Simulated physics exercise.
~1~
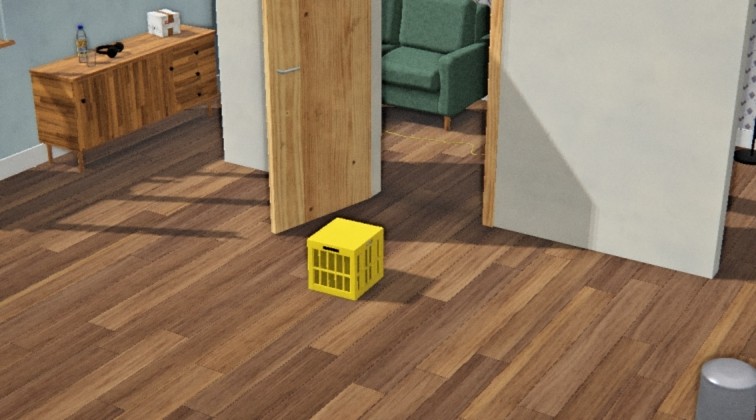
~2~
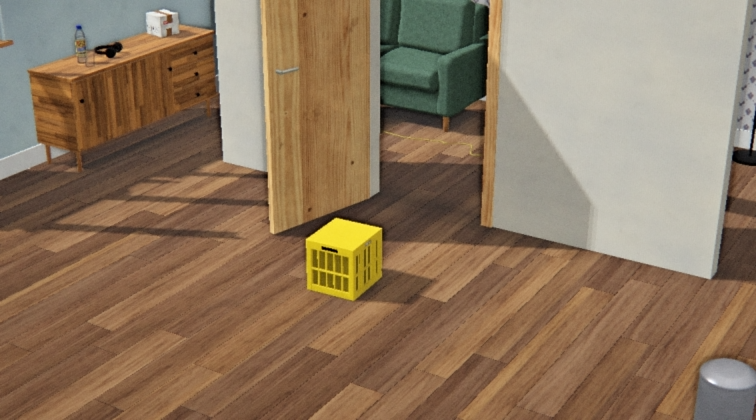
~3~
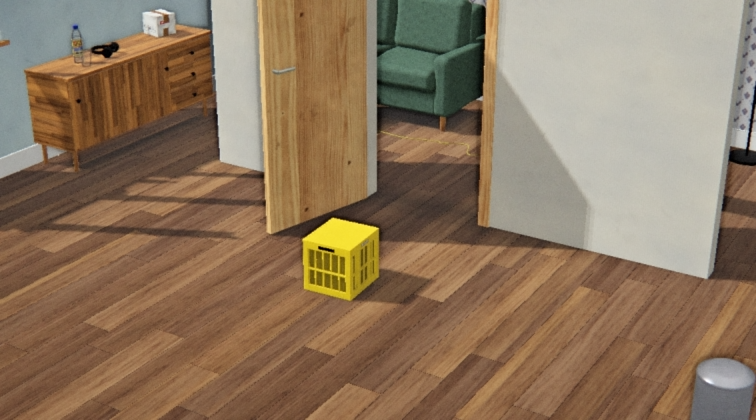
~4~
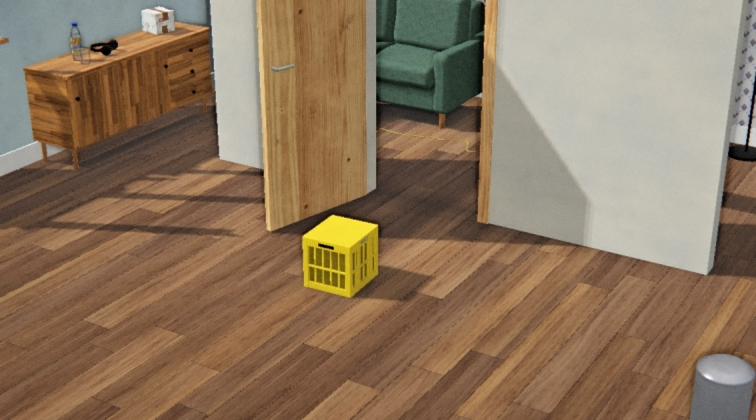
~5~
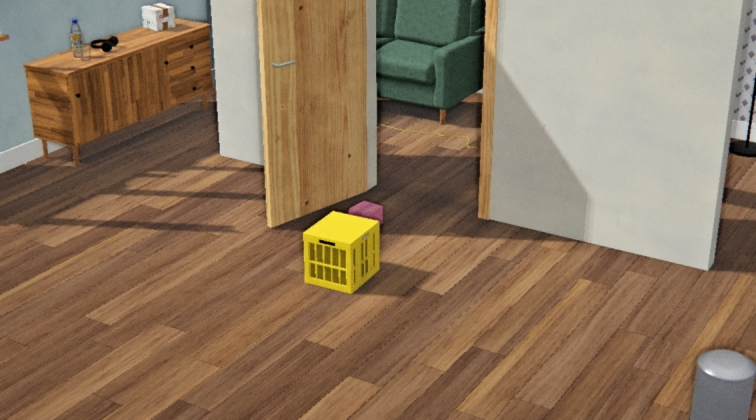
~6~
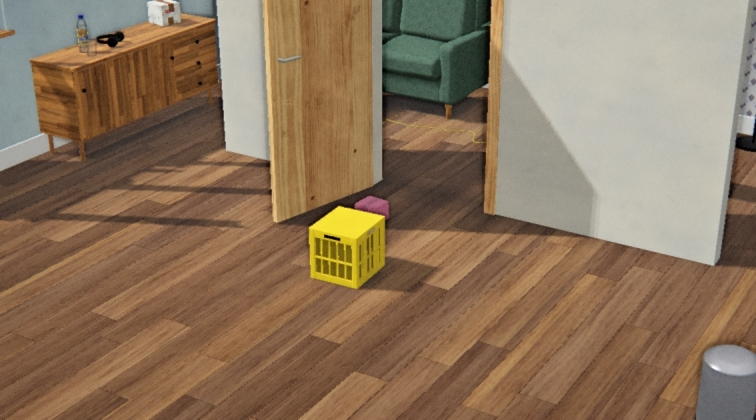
A pink box appeared on the wood floor just behind the yellow crate, near the wide-open door, while the crate and door stayed still and the view shifted only slightly.
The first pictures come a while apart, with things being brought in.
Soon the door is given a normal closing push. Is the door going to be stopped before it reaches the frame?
No, it reaches the frame.
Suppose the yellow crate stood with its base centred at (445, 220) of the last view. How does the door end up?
Well, after that the door gets caught.
Then, 1.20 s past the last view, door at 71°.
Then, 1.80 s past the last view, door at 46°; pink box displaced about its own width near (404, 209).
Then, 2.20 s past the last view, door at 29°; pink box displaced well along near (425, 204).
Then, 2.70 s past the last view, door at 9°; pink box displaced well along near (447, 196).
Finally, door at 0°; moved from the start, pink box; yellow crate still in place. Final places as the last picture's camera would see them, pink box near (455, 190).
